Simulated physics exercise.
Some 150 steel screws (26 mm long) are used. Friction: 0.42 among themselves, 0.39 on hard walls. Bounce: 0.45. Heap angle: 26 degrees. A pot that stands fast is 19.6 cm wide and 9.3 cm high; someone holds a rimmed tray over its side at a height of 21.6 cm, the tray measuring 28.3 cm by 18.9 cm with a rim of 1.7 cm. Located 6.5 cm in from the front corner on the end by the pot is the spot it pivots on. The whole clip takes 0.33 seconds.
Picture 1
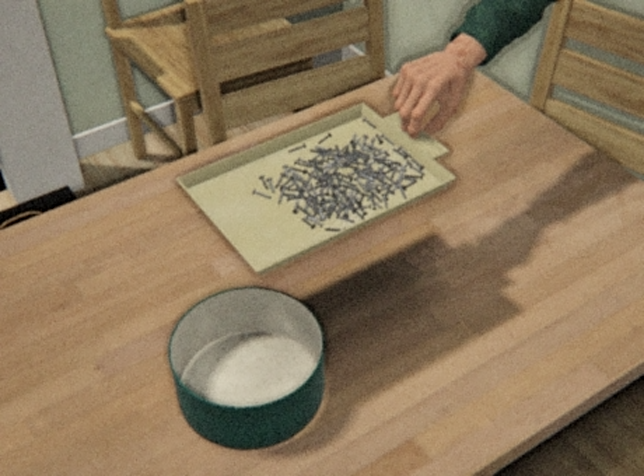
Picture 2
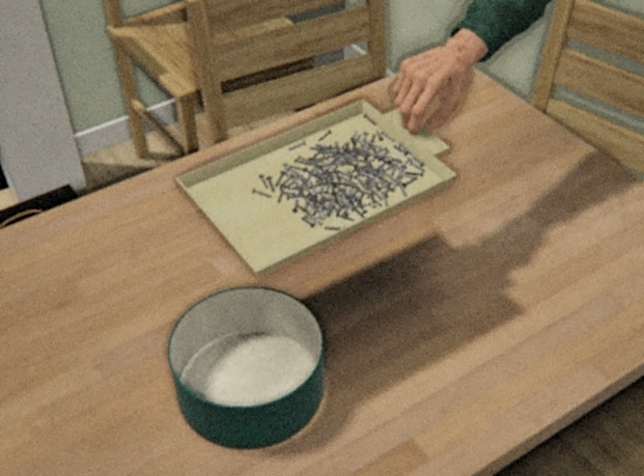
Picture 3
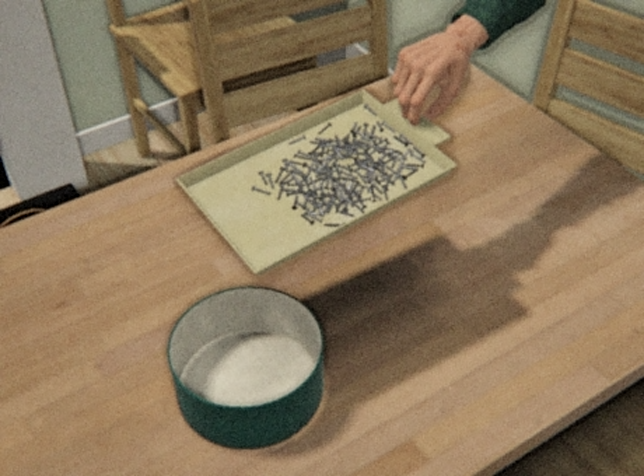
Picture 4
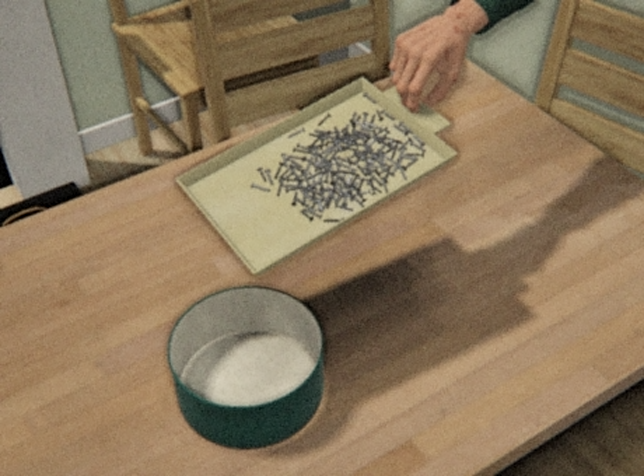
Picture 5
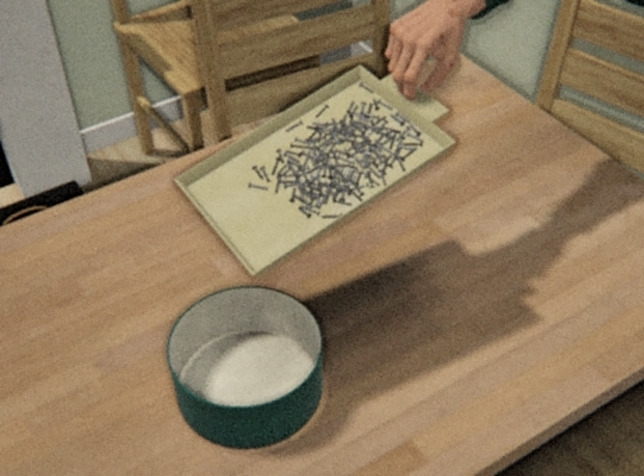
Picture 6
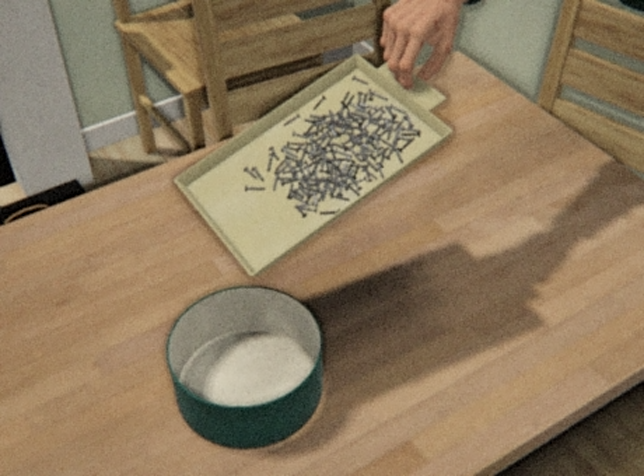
In this clip, a hand holds a pale yellow rimmed tray with a heap of small screws above a wooden table, then gradually raises its right end, tilting it down toward the left near a still green pot.
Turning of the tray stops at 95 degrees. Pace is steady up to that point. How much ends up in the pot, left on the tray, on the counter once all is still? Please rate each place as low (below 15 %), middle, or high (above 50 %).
Pot: High, left on the tray: Low, counter: Middle.
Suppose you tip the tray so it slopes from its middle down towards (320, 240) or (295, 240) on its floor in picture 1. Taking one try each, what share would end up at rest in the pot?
Some 75 and 100 per cent.
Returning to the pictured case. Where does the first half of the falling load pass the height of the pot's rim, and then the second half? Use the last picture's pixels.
Earlier half close to (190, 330), later half at (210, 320) in pixels.
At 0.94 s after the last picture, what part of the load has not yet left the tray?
Some 20 per cent of the load.
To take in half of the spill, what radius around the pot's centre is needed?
20 cm.
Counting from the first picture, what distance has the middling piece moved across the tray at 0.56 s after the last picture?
It has moved some 19 cm from its start.
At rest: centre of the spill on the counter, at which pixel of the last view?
The spill is centred close to (158, 335).
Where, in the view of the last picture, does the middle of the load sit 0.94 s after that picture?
I reckon close to (211, 365).
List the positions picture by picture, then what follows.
The first picture shows tray tilt 0 degrees, front corners at (259, 265) and (447, 177); middle of the pieces at (344, 176); pot at (246, 343).
The second picture shows tray tilt 1 degrees, front corners at (258, 265) and (448, 173); middle of the pieces at (344, 174).
The third picture shows tray tilt 5 degrees, front corners at (257, 266) and (448, 164), lowest corner left front; middle of the pieces at (344, 168).
The fourth picture shows tray tilt 9 degrees, front corners at (257, 266) and (448, 153), lowest corner left front; middle of the pieces at (344, 160).
The fifth picture shows tray tilt 13 degrees, front corners at (255, 267) and (446, 142), lowest corner left front; middle of the pieces at (342, 153).
The sixth picture shows tray tilt 17 degrees, front corners at (253, 268) and (443, 131), lowest corner left front; middle of the pieces at (333, 153); pot at (244, 343).
Then, 0.56 s after the last picture, tilt 54 degrees; the tray holds 75 %, the pot 0 %.
Then, 0.94 s after the last picture, tilt 79 degrees; the tray holds 20 %, the pot 50 %.
Then, 1.40 s after the last picture, tilt 95 degrees; the tray holds 0 %, the pot 70 %.
In the end, pot 70 %, tray 0 %, counter 30 %.
